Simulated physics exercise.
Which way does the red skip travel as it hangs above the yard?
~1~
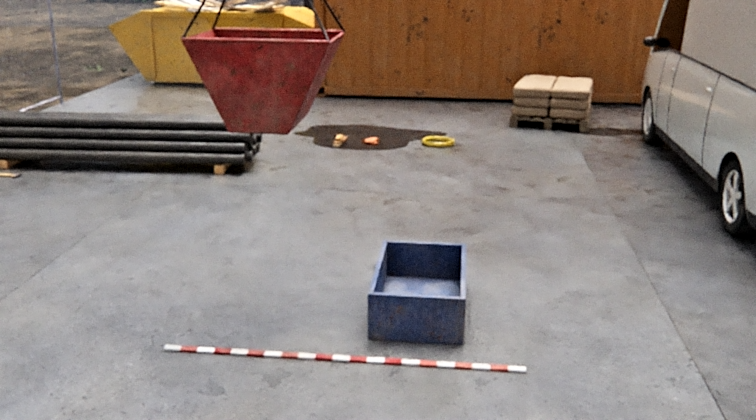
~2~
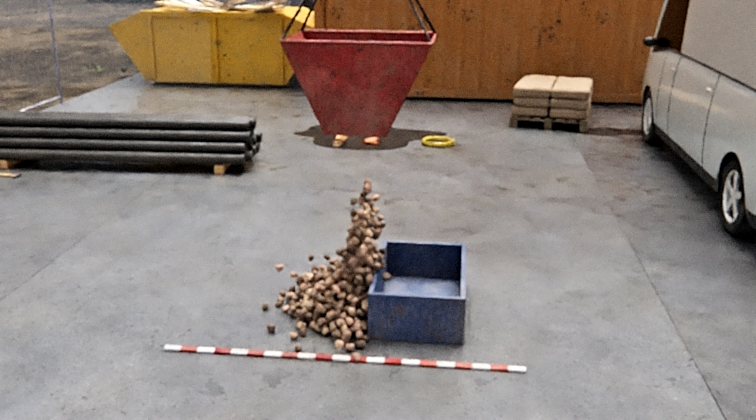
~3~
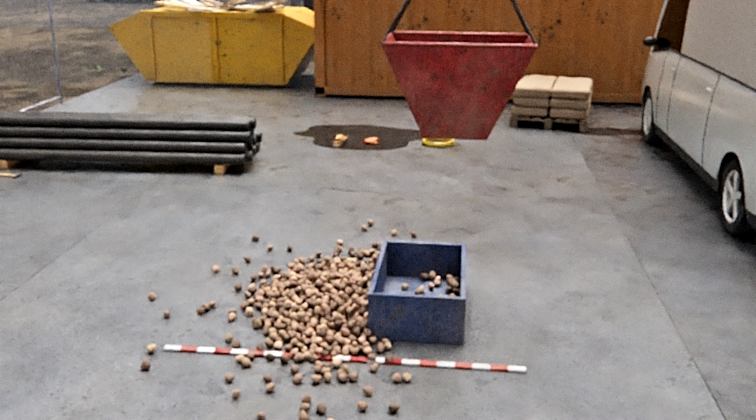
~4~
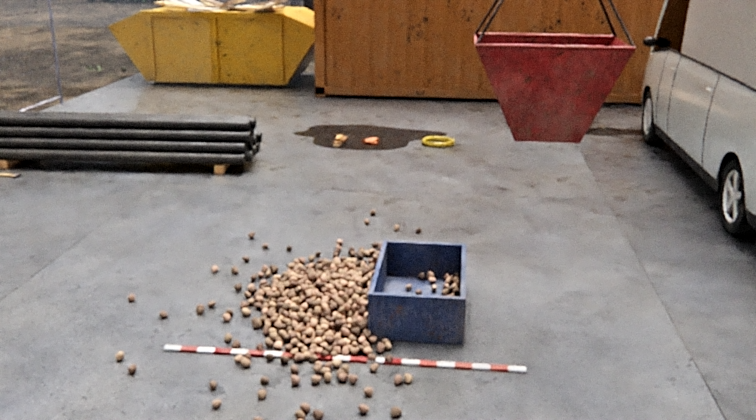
The red skip travels to the right, passing from the left of the blue bin to beyond its right side.
